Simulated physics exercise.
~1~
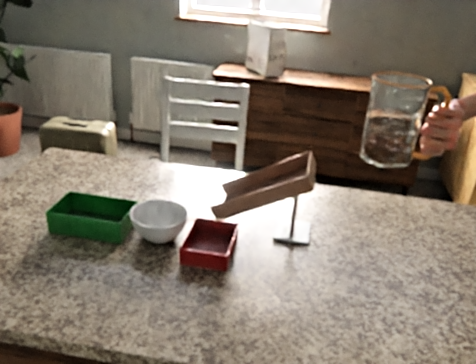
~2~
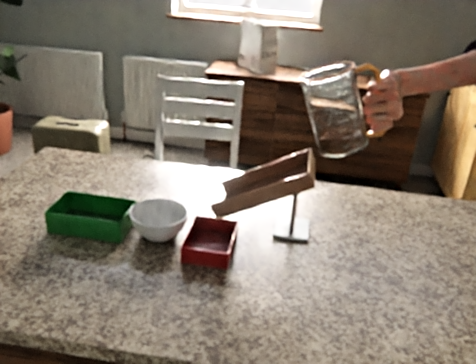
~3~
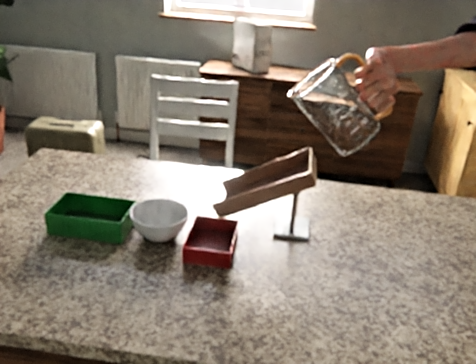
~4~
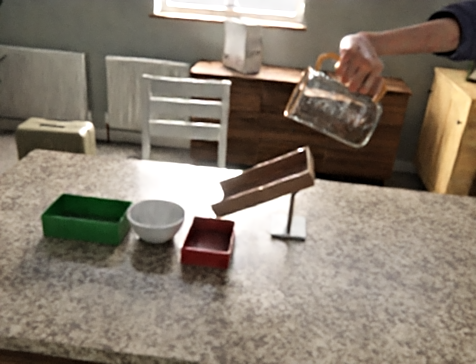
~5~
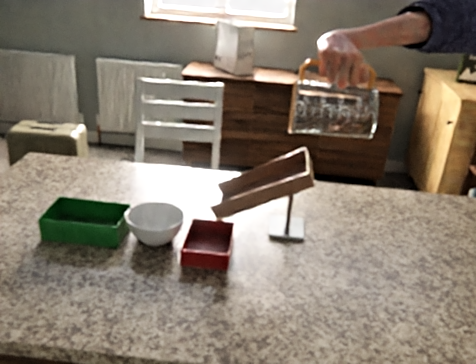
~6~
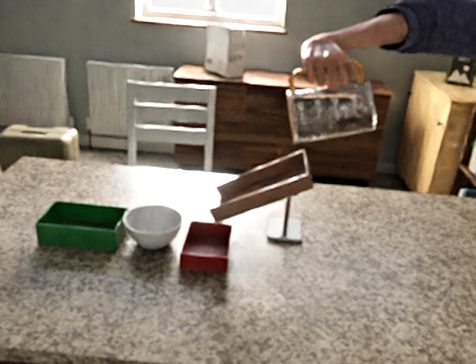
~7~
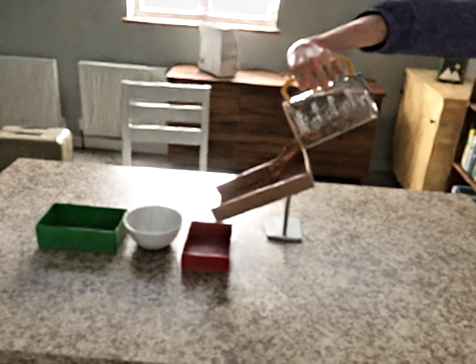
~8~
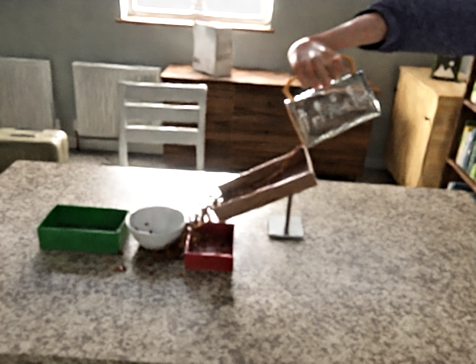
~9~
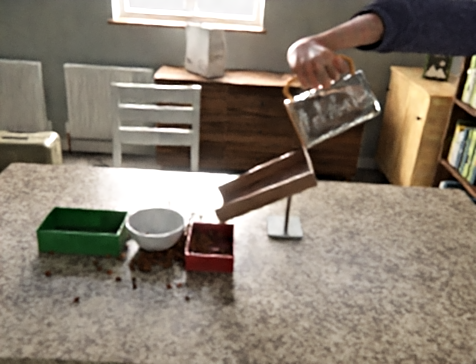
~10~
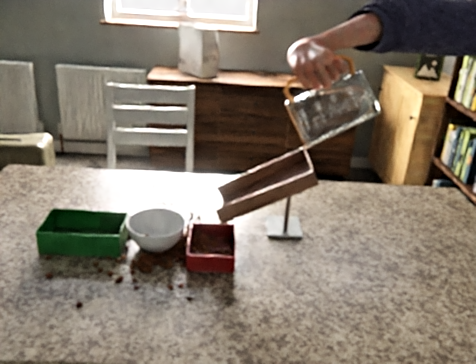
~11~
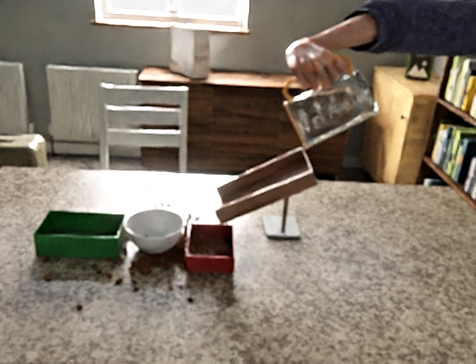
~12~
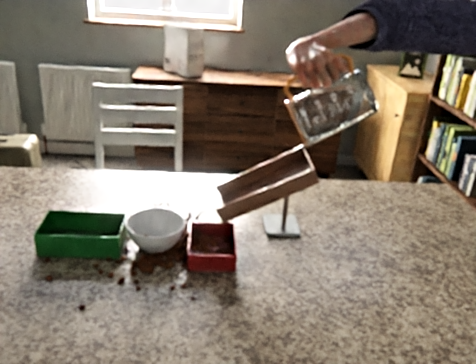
The video shows a hand tipping a clear jug above a sloped wooden chute on a speckled table, sending small brown bits sliding down toward a red tin, white bowl and green tin. Some land in the red tin, while most end up scattered on the table around the containers.
